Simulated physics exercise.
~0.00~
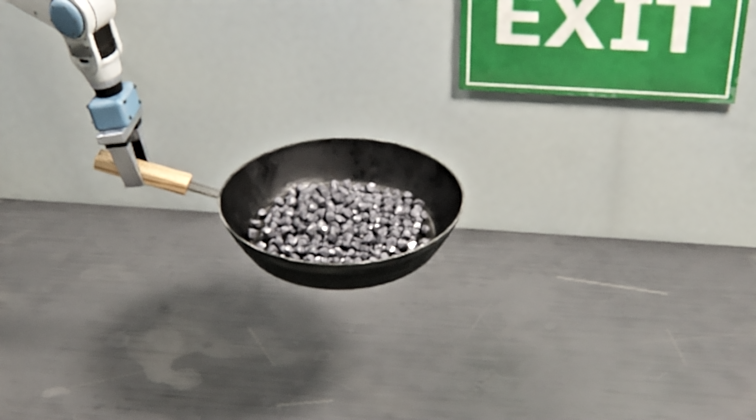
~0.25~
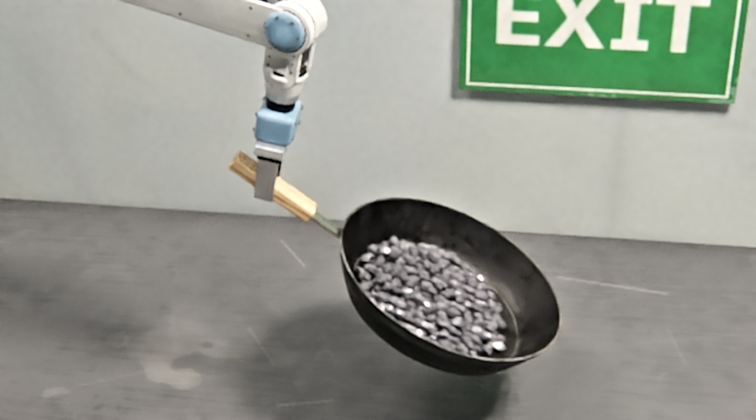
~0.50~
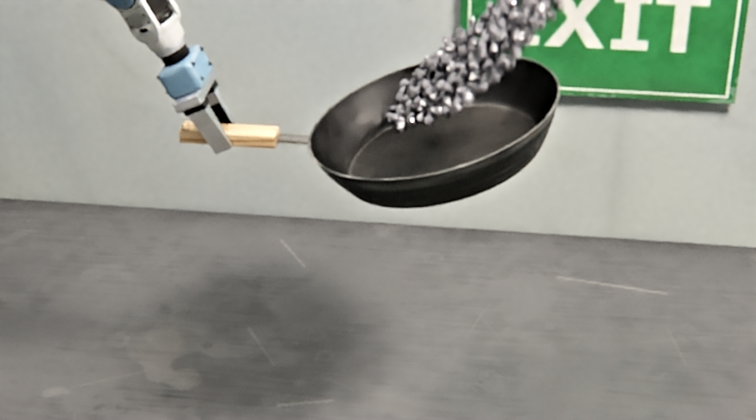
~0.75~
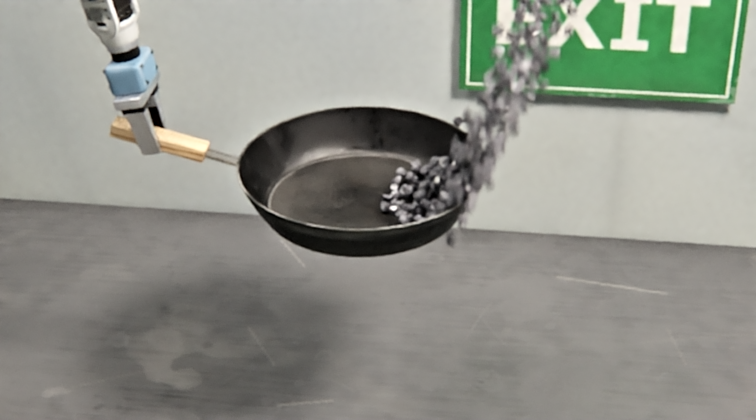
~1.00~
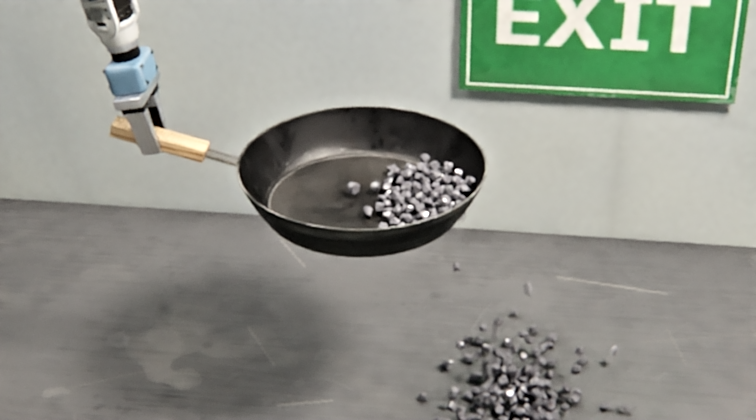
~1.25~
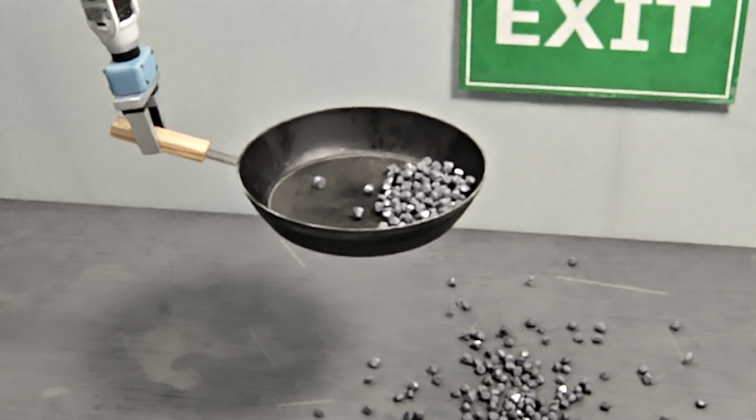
A white and blue robot arm grips the wooden handle of a black frying pan heaped with dark grey pebbles, seen from a slightly raised, still view of a grey floor and a pale wall with a green exit sign at upper right. The arm swings the pan right and down, its far side dipping, then lifts it sharply, flinging the pebbles up in a stream past the sign. As the pan draws back left and levels, some drop into its right side while many fall beyond the rim. The pan holds still, partly filled, above pebbles scattered across the floor.
